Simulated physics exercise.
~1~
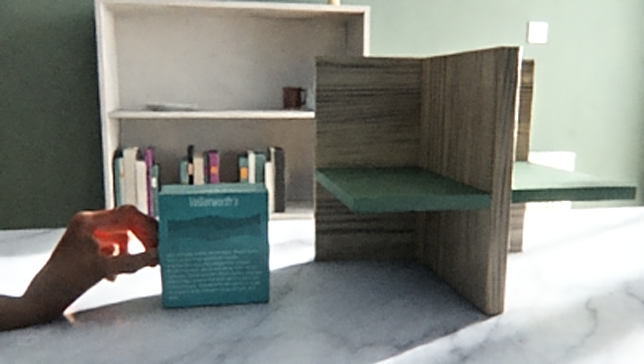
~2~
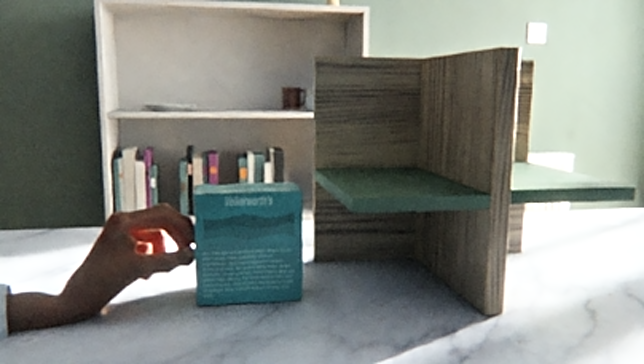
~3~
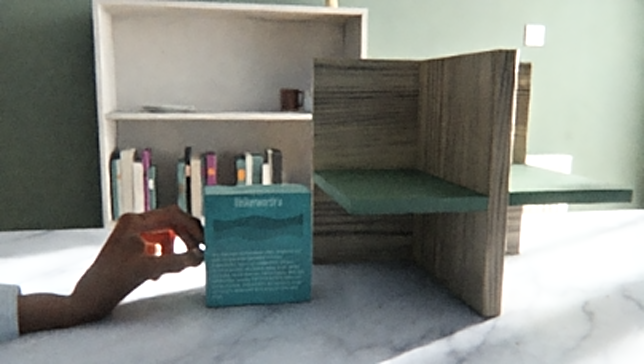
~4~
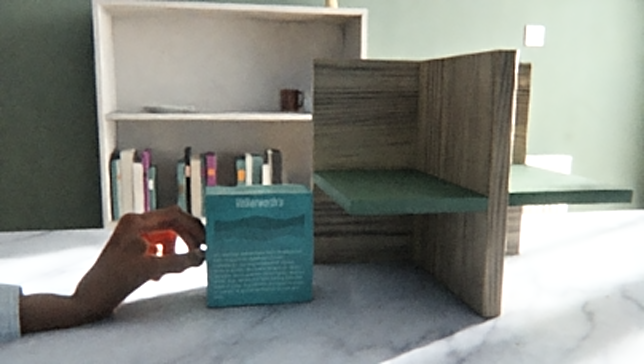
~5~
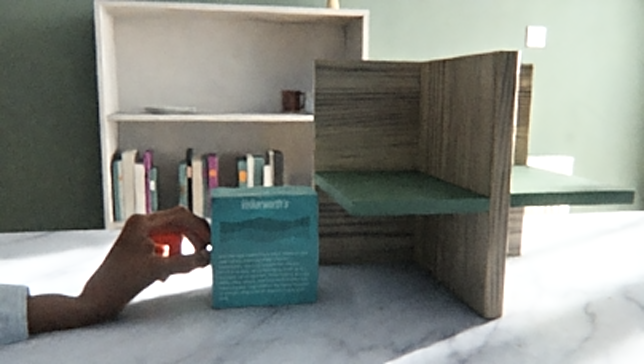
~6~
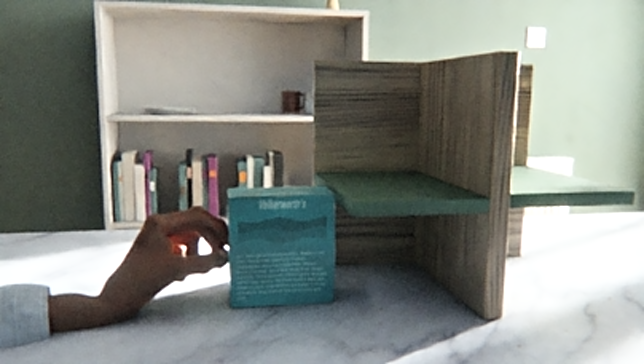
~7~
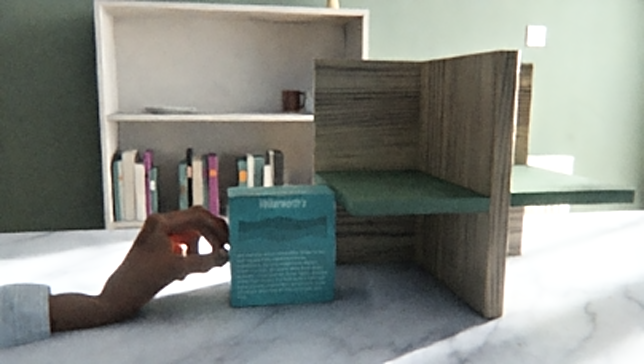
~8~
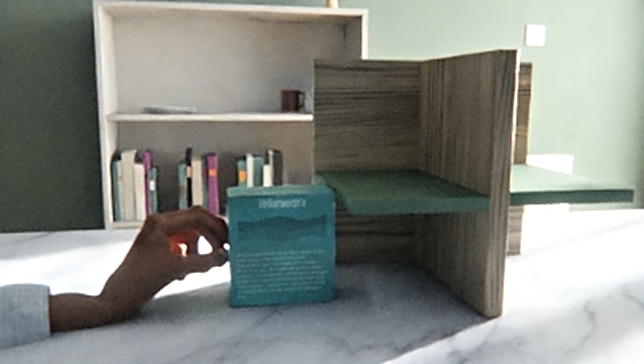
A hand slides a turquoise packet right across marble until it stops at a shelf's edge.
